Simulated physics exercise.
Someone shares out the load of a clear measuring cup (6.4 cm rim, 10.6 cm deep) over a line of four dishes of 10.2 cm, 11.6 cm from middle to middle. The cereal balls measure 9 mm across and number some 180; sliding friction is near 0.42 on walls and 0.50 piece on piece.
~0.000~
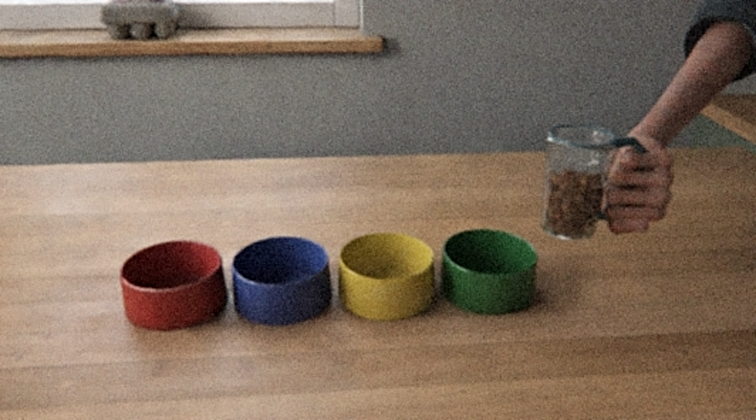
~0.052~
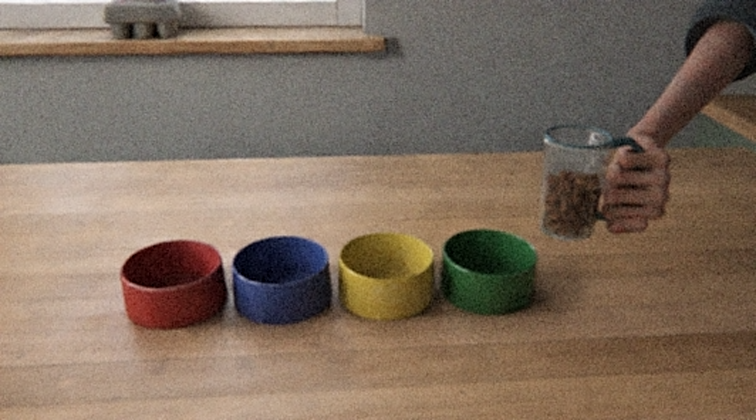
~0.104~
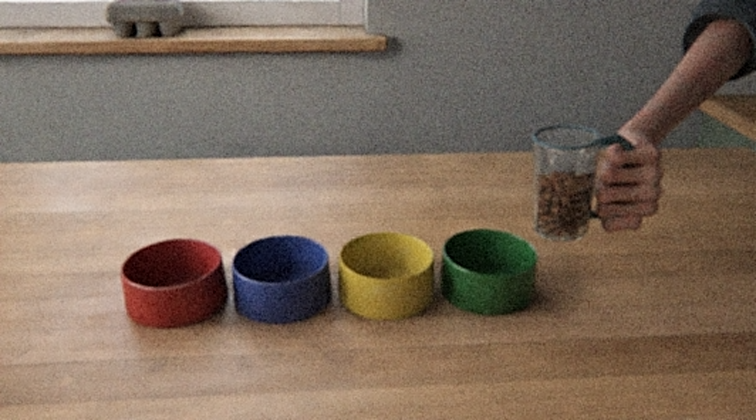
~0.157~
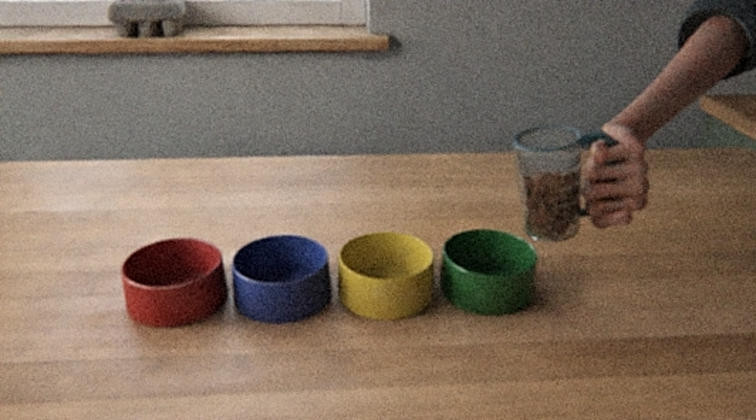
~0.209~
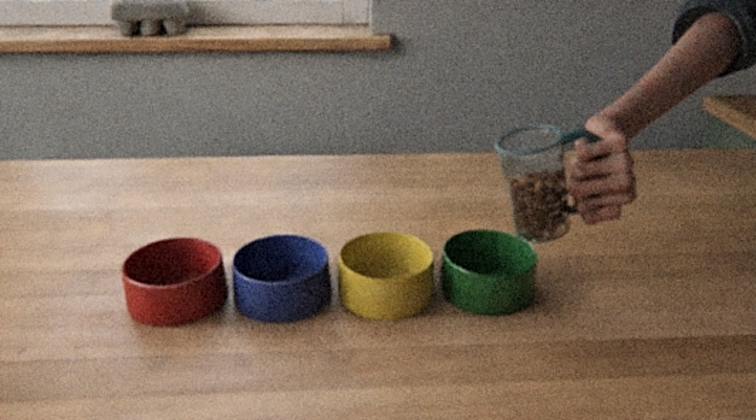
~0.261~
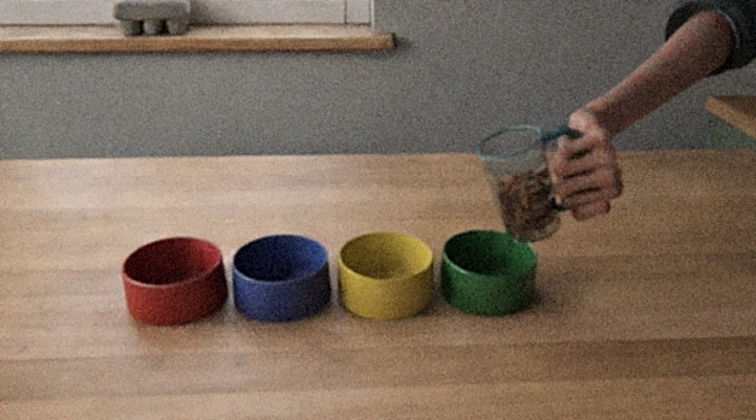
A hand moves a clear cup of brown pieces left toward the green dish, tilting it slightly.
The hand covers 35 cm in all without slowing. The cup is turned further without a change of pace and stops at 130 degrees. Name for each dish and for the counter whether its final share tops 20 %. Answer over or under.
Red: Over, blue: Under, green: Under, yellow: Under, counter: Under.
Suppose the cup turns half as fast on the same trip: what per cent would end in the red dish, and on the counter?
In that case red 100; counter 0.
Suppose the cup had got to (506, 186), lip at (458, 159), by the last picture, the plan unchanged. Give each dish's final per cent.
Red 100, blue 0, green 0, yellow 0.
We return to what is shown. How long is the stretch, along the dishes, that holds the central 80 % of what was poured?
Roughly 6 cm.
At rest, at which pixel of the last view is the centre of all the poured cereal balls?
At about (176, 282).
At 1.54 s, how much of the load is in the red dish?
About 100 per cent by then.
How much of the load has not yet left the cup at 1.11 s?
About 100 per cent.
After 0.77 s, tilt 73 degrees; cup holds 100 %.
After 1.11 s, tilt 108 degrees; cup holds 100 %.
Then, at 1.54 s, tilt 130 degrees; cup holds 0 %, red 100 %.
By 2.0 s all is still; red 100 %, blue 0 %, green 0 %, yellow 0 %, counter 0 %.
